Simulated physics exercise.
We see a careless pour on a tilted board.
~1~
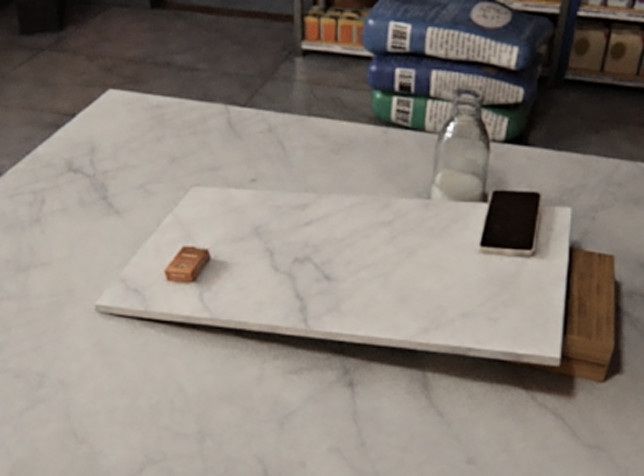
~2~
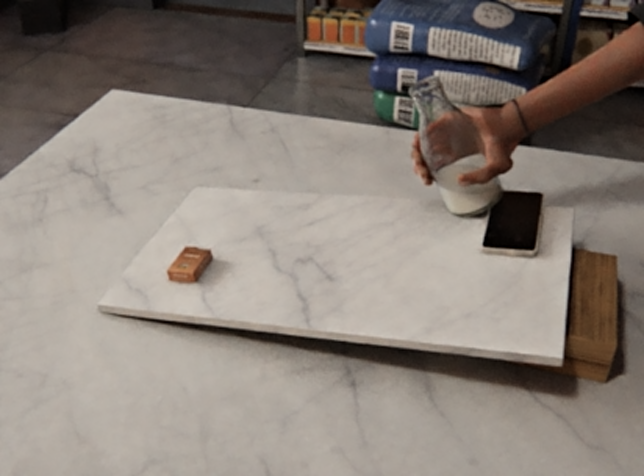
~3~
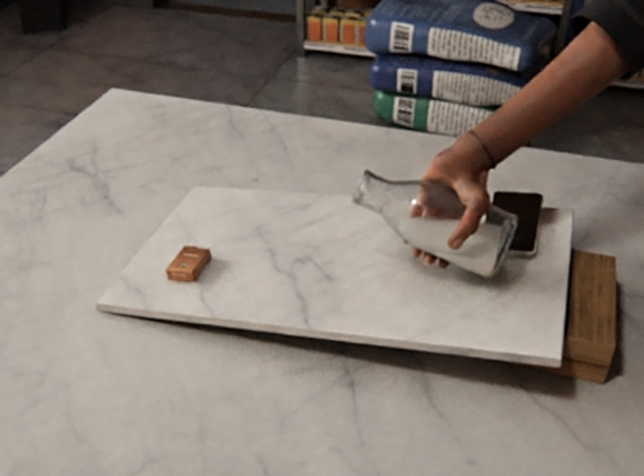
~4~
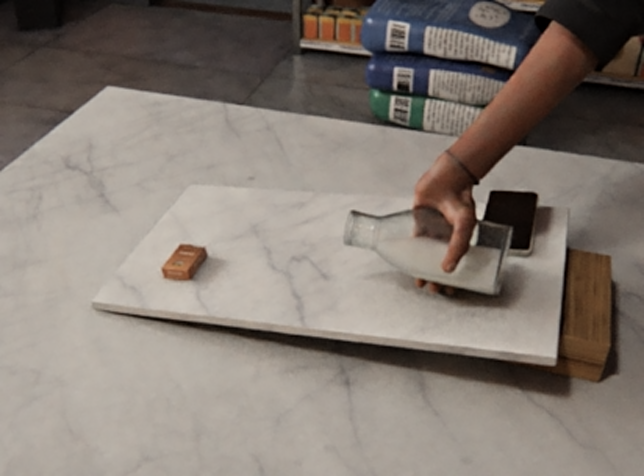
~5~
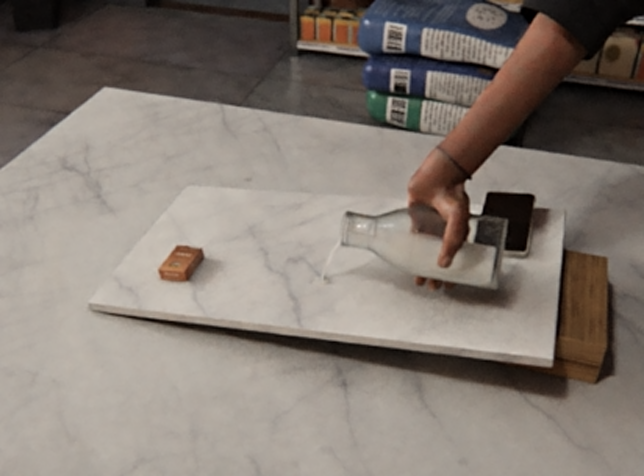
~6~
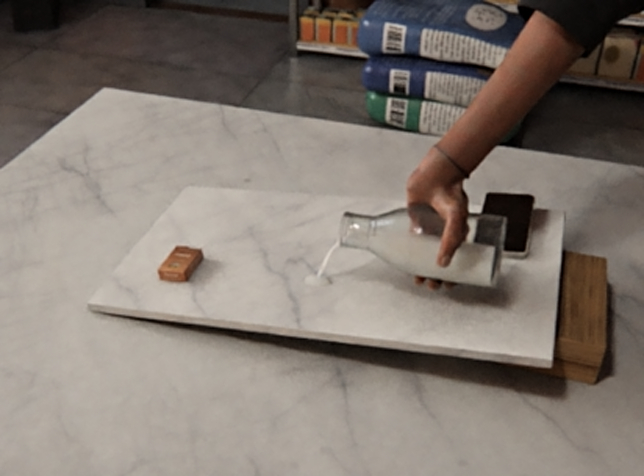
A hand reaches in from the right, lifts a clear glass bottle of white liquid, tips it leftward and starts pouring a thin white stream onto a pale marble board. The board slopes down to the left on a marble-patterned table, its right end on a wooden block, with a small orange-brown carton at left and a dark phone at right. Stacked bags sit behind, seen from above with slight camera drift.
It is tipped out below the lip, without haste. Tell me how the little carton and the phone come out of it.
The little carton is reached and the phone escapes.
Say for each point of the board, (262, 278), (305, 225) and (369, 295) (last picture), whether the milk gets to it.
The first is in the puddle; the next dry; the last untouched.
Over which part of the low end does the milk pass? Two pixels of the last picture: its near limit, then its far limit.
It runs from (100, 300) to (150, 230).
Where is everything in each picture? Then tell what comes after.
The first picture shows the board slopes down to the left; milk bottle (463, 148) nearly empty; little carton (188, 264); phone (512, 221).
The second picture shows milk bottle (450, 143) tipped 30° with all of its load; little carton (190, 264).
The third picture shows milk bottle (428, 216) tipped 75° with all of its load; phone (513, 222).
The fourth picture shows the board slopes down to the left; milk bottle (422, 243) tipped 85° with all of its load; little carton (185, 261).
The fifth picture shows the first of it lands; milk bottle (419, 241) tipped 90° with all of its load; phone (506, 222).
The sixth picture shows the first of it lands; milk bottle (417, 240) tipped 90° with all of its load; little carton (181, 263); phone (505, 223).
Soon after, it runs down to the left; the little carton is wet; the phone is dry.
Later, it runs down to the left and off the end; the little carton is wet; the phone is dry.
In the end, it runs down to the left and off the end; the little carton is wet; the phone is dry.
